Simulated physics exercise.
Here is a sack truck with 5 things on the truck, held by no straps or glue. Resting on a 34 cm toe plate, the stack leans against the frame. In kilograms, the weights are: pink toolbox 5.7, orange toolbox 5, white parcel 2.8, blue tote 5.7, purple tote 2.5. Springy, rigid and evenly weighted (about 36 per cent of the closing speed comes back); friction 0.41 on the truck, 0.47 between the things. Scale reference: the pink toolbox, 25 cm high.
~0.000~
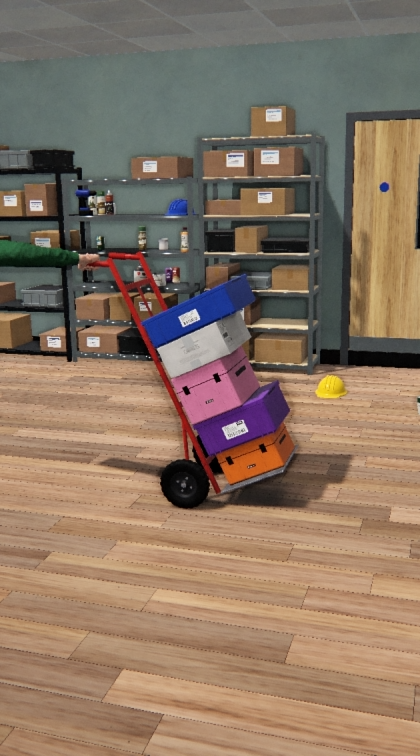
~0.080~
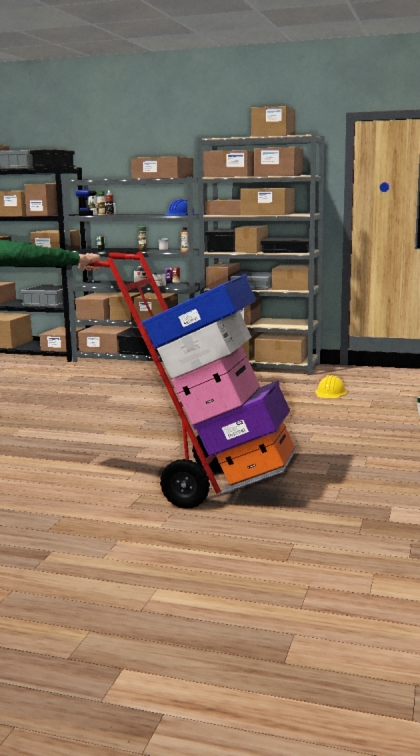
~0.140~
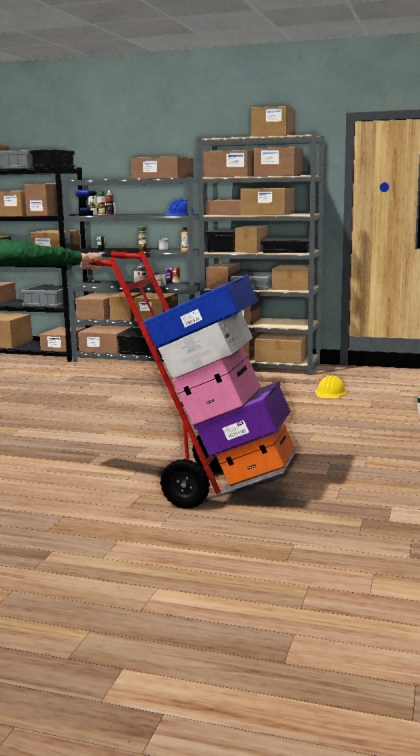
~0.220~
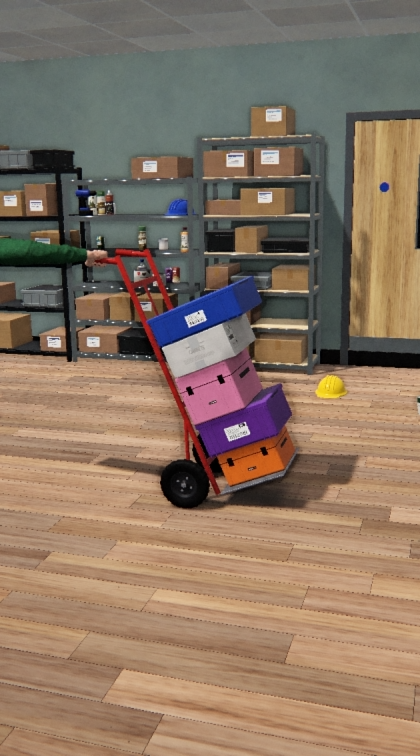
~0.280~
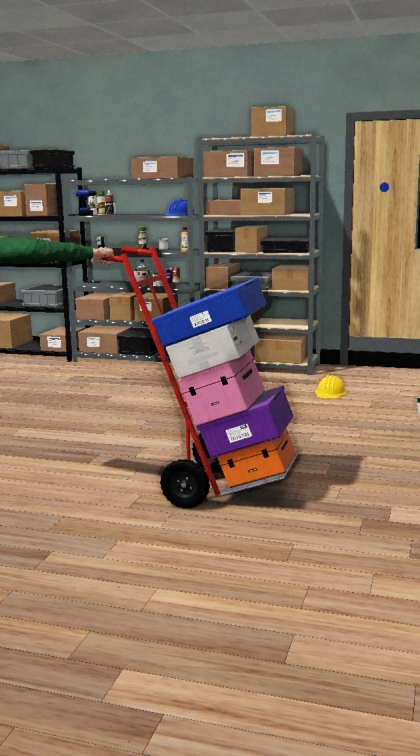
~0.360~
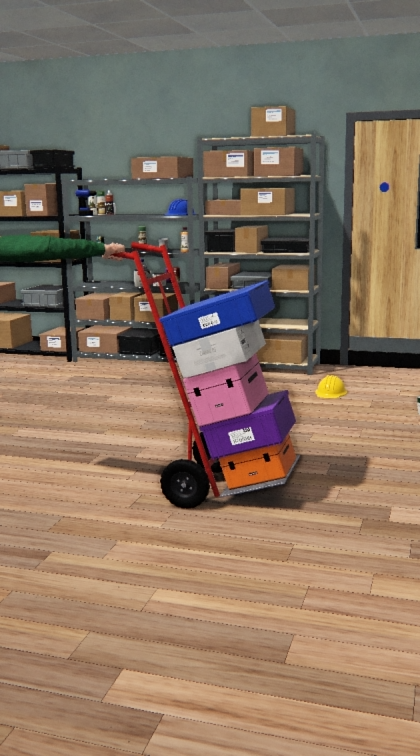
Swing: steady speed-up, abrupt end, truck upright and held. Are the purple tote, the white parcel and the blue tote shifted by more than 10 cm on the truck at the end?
At the end, I expect the purple tote to stay within range, I expect the white parcel to travel too far, I expect the blue tote to travel too far.
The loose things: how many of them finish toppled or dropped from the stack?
3.
Around 1.36 s, truck upright; blue tote now dropped from the stack; white parcel tipped 42° against what carries it near (311, 368); pink toolbox tipped 42° against what carries it.
Around 1.76 s, truck upright; pink toolbox and white parcel now dropped from the stack.
Finally (3.0 s), dropped from the stack, pink toolbox, white parcel and blue tote; the other 2 still in place (within 10 cm). Final places as that camera would see them, purple tote near (262, 443), white parcel near (386, 476).
